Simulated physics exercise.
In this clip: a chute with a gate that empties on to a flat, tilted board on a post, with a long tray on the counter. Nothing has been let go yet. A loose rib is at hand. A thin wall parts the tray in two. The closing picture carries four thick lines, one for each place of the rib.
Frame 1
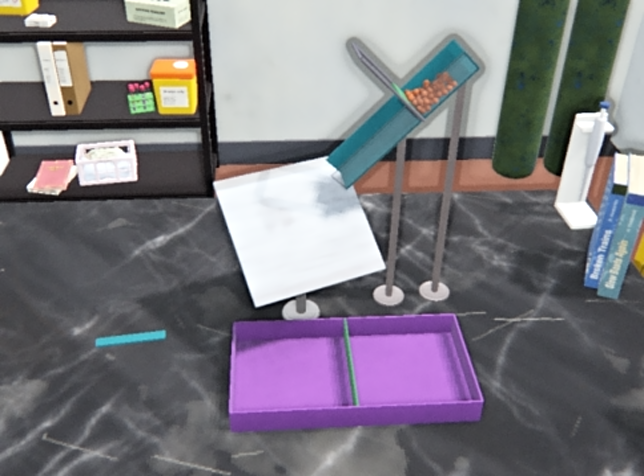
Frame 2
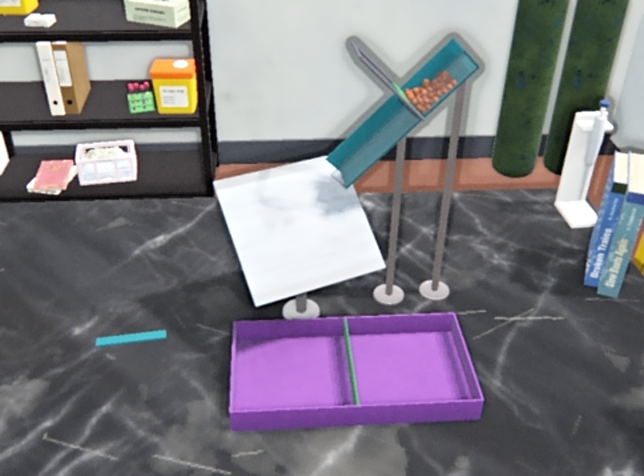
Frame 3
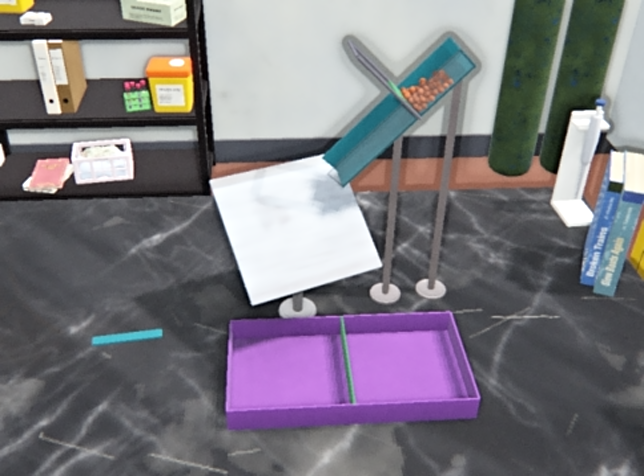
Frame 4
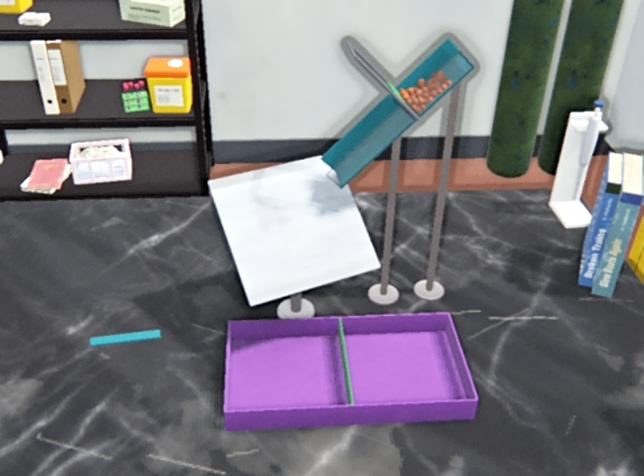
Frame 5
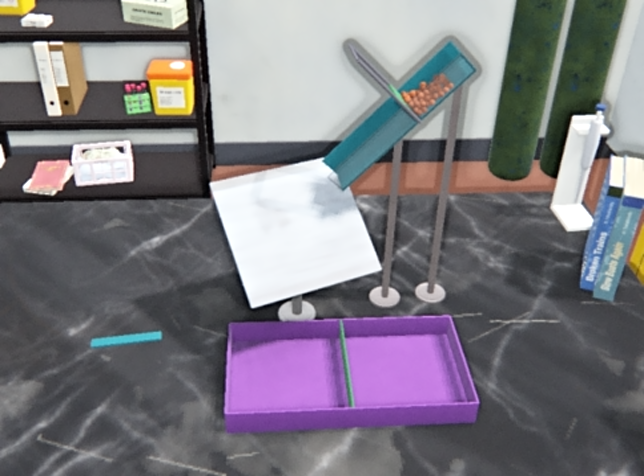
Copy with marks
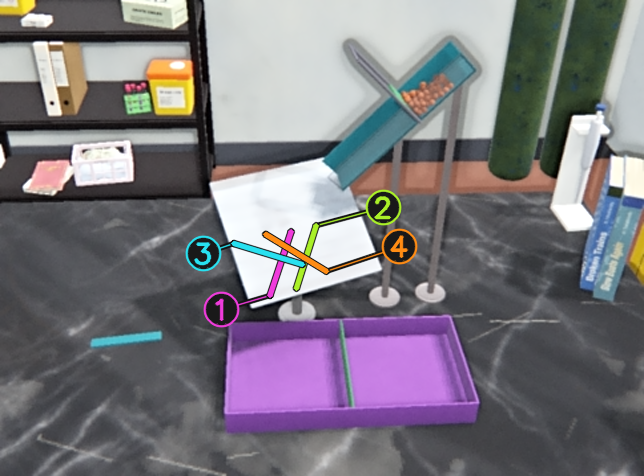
On a dark marble counter, orange pellets sit still in a teal chute above a white board.
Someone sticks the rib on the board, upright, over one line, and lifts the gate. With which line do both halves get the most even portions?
It is 3.
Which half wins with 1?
Left.
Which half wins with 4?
The right half.
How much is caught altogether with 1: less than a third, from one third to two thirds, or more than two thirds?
Line 1 gives more than two thirds.
On the marked copy, line 1 from (291, 231) to (270, 295); line 2 from (316, 225) to (296, 288); line 3 from (233, 243) to (302, 264); line 4 from (265, 234) to (326, 271).
Choosing 1, of what is caught, the bulk in the left half, a small share in the right.
Choosing 2, of what is caught, the bulk in the left half, close to a quarter in the right.
Choosing 3, of what is caught, close to half in the left half, close to half in the right.
Choosing 4, of what is caught, a small share in the left half, the bulk in the right.
